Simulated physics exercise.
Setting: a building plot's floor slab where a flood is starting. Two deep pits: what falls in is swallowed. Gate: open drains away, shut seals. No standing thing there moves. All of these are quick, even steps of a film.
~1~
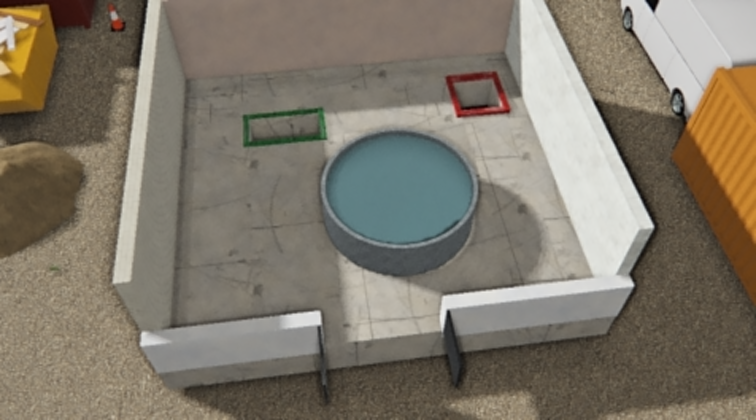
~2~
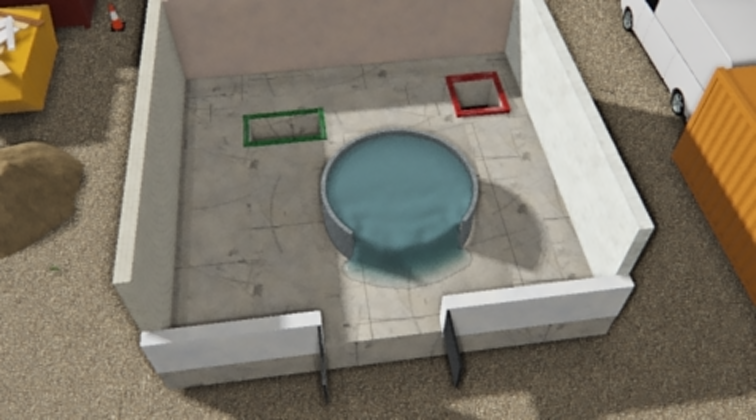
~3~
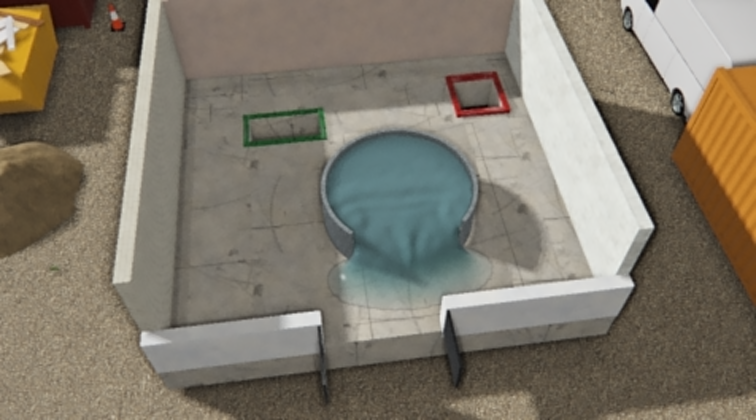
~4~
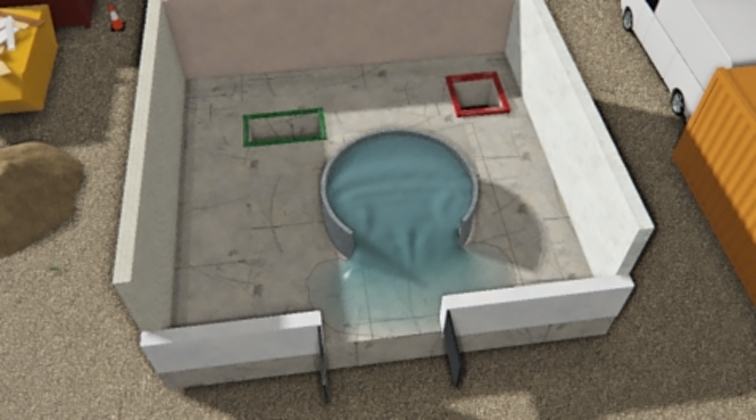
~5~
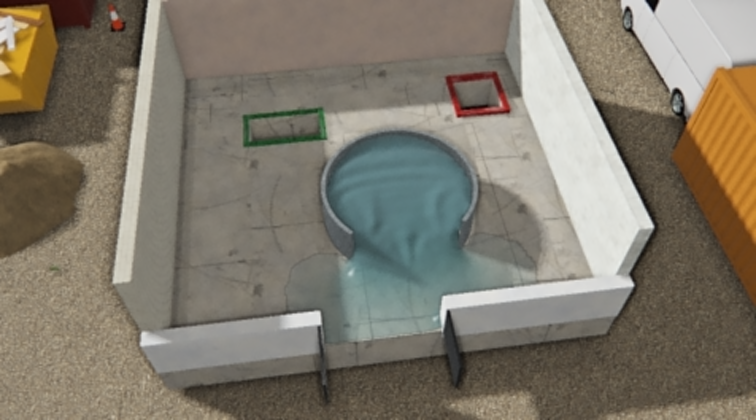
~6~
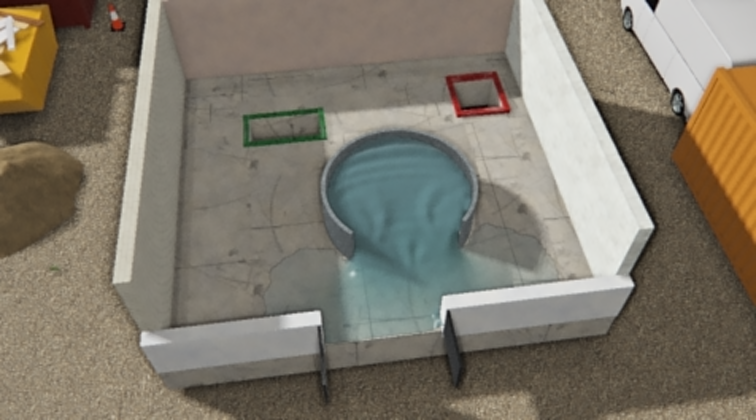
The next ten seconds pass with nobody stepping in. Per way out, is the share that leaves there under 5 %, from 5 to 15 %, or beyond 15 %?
In the end: The gate sees beyond 15 % leave; the green pit sees under 5 % leave; the red pit sees under 5 % leave.
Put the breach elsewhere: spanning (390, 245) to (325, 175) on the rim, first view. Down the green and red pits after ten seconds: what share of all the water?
In percent: Green 12, red 2.
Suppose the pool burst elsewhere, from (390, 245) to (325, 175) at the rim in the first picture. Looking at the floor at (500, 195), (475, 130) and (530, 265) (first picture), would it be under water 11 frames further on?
Listed in order, they come out without a puddle, without a puddle and without a puddle.
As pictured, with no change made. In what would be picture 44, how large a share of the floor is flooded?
I'd say close to 75 per cent.
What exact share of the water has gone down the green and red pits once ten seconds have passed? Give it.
Close to 0 in a hundred and 2 in a hundred, in that order.
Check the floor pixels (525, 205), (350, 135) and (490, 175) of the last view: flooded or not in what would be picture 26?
Taking them as listed, I'd call them soaked through, high and dry and soaked through.
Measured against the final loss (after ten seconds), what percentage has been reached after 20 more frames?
I'd estimate close to 70 per cent.
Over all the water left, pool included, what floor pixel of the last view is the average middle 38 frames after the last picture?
I'd say near (425, 199).
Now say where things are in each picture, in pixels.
The pool at (399, 187) is whole and still, in the first frame.
The front is at (346, 266), out from the gap at (410, 265), in the second frame.
The front is at (486, 265), out from the gap at (410, 265), in the third frame.
The front is at (510, 288), out from the gap at (410, 266), in the fourth frame.
The front is at a hidden place, out from the gap at (410, 267), in the fifth frame.
The front is at a hidden place, out from the gap at (410, 267), in the sixth frame.
A moment on, water covers 20 % of the floor; the gate 13 %, the green pit 0 %, the red pit 0 %.
Next, water covers 25 % of the floor; the gate 27 %, the green pit 0 %, the red pit 0 %.
Then, water covers 45 % of the floor; the gate 40 %, the green pit 0 %, the red pit 0 %.
Later, water covers 75 % of the floor; the gate 51 %, the green pit 0 %, the red pit 2 %.
In the end, water covers 85 % of the floor; the gate 57 %, the green pit 0 %, the red pit 2 %.
